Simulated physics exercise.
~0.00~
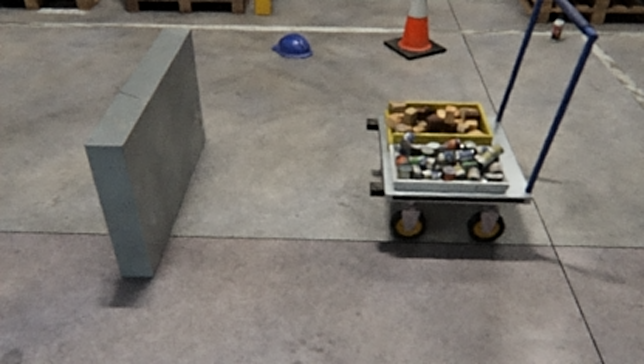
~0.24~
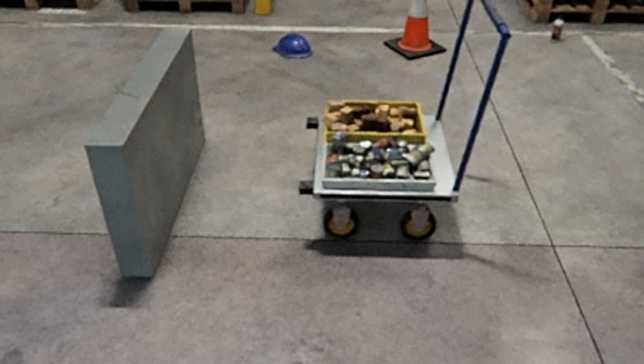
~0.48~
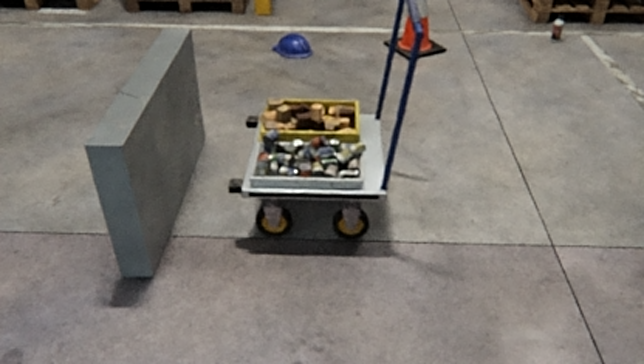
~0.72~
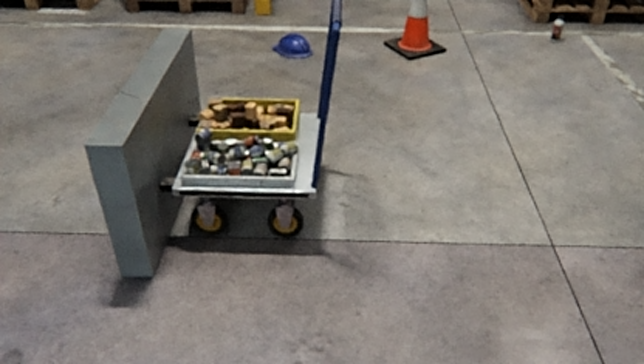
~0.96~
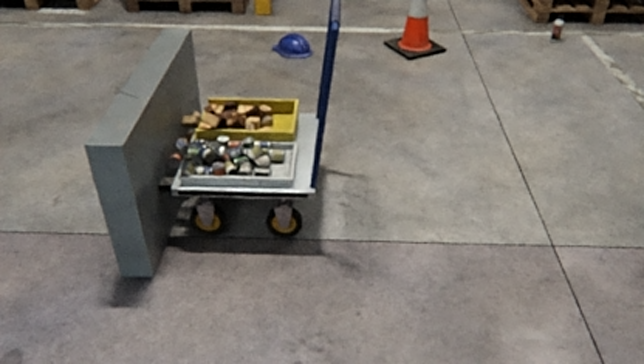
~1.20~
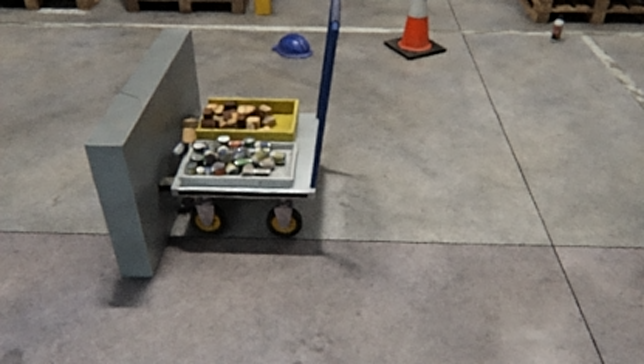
On a concrete warehouse floor, with an orange and white cone and a blue helmet behind, a flatbed trolley carrying a white tub of small tins and a yellow tub of wooden blocks stands to the right of a thick grey wall. The trolley rolls steadily left, its blue handle trailing. Its front buffers meet the wall and it stops dead, without bouncing back. The loads surge left inside the fixed tubs, and a few blocks and tins spill over the ends towards the wall. The trolley stays put against it, with most pieces still in both tubs.
